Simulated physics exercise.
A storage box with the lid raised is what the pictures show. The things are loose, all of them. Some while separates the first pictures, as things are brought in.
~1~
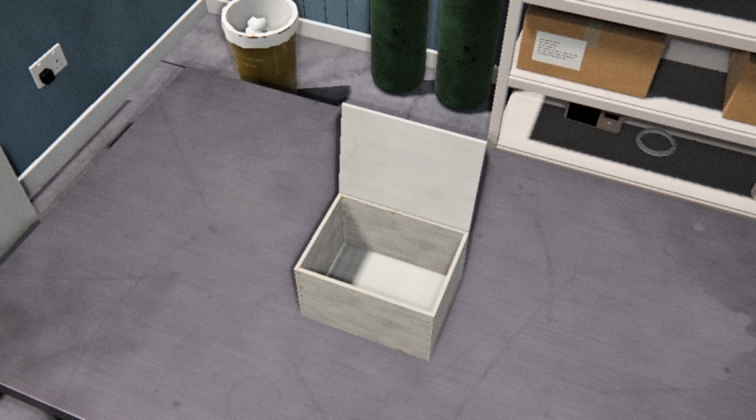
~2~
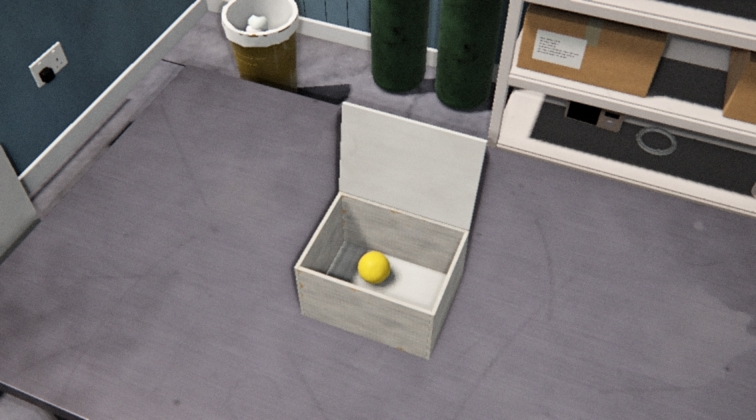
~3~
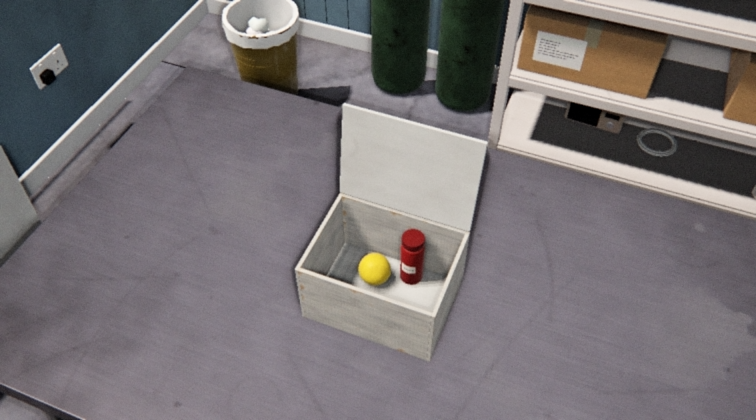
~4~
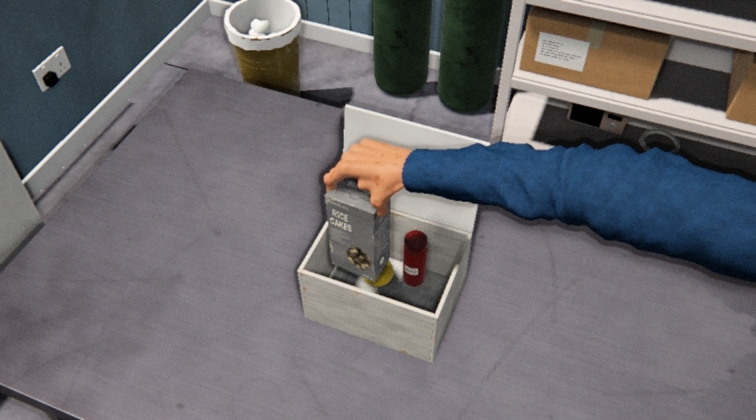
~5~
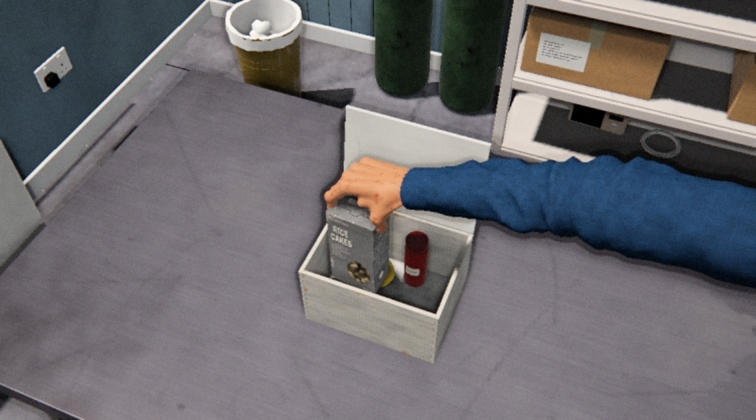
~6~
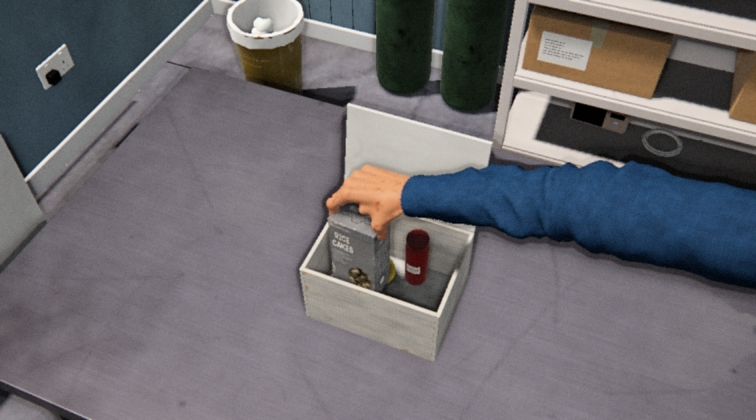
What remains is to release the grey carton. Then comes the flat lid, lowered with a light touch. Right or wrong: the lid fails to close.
Right, it stays open.
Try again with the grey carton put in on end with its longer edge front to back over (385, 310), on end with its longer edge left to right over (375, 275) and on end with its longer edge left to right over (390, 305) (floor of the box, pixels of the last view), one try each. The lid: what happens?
With the first placement the lid remains open; with the second, it remains open; with the third, it remains open.
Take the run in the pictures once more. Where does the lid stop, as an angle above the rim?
Roughly 20°.
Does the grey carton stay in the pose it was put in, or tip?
It stays as placed.
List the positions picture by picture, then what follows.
In the first picture, the last thing is not in view yet.
In the second picture, the last thing is not in view yet.
In the third picture, the last thing is not in view yet; red shaker (412, 257).
The fourth picture shows coming down; grey carton (359, 229); red shaker (415, 259).
The fifth picture shows coming down; grey carton (359, 244); red shaker (416, 259).
The sixth picture shows put in, still held; grey carton (360, 250); red shaker (417, 258).
Then, 1.10 s past the last view, lid starting down; grey carton displaced about its own width near (358, 278); yellow lemon displaced a little.
Then, 1.90 s past the last view, lid 36° above the rim; grey carton displaced about its own width near (358, 278); yellow lemon displaced a little.
Finally, lid 21° above the rim; moved from the start, grey carton; the other 2 still in place. Final places as the last picture's camera would see them, grey carton near (359, 277).
